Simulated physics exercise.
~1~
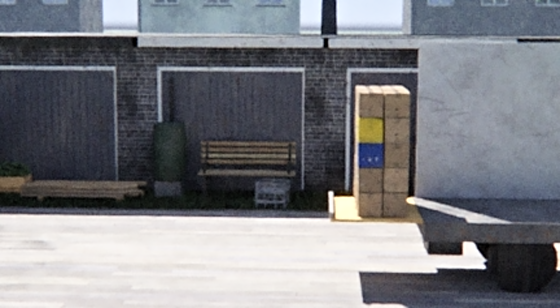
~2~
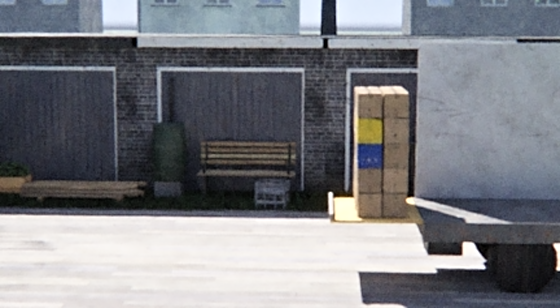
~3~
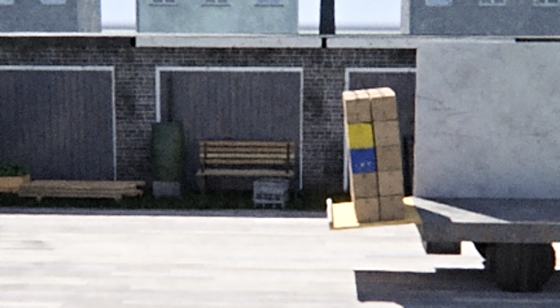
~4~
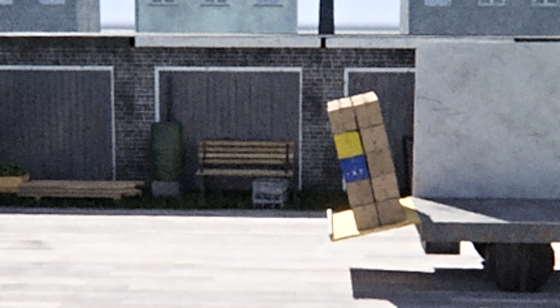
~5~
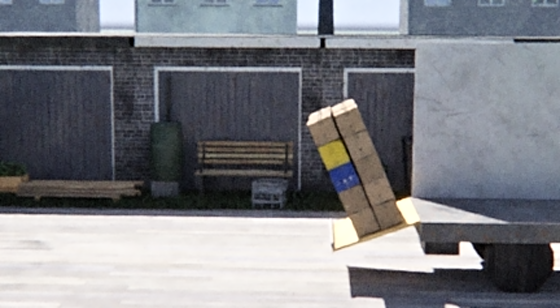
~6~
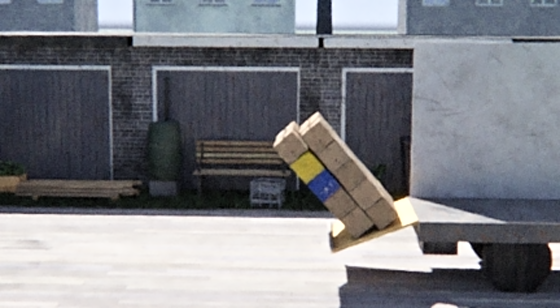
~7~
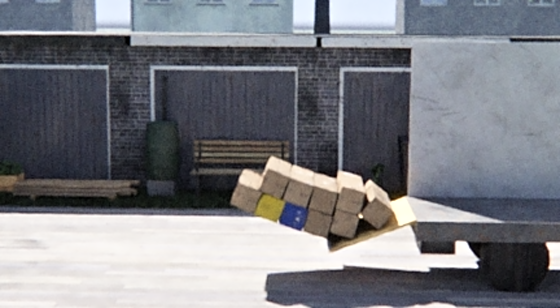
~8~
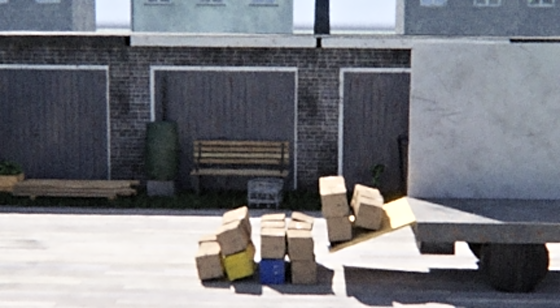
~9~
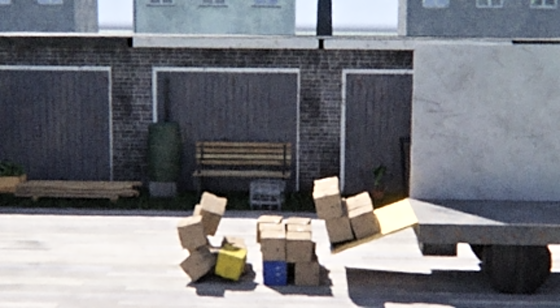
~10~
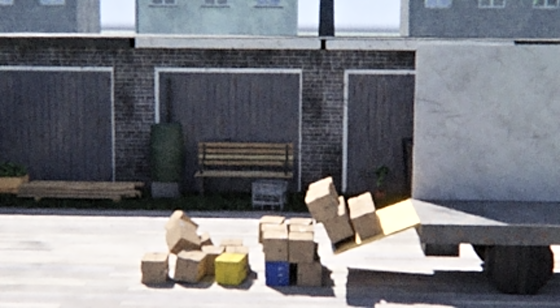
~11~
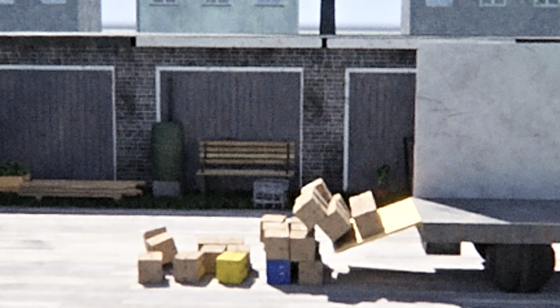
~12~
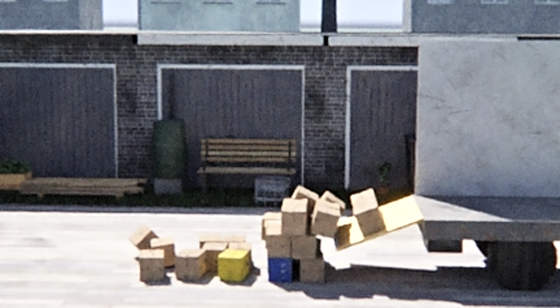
Lorry tail lift tilting down, its tall stack of cartons leaning left, toppling and scattering across the ground, a few staying aboard.
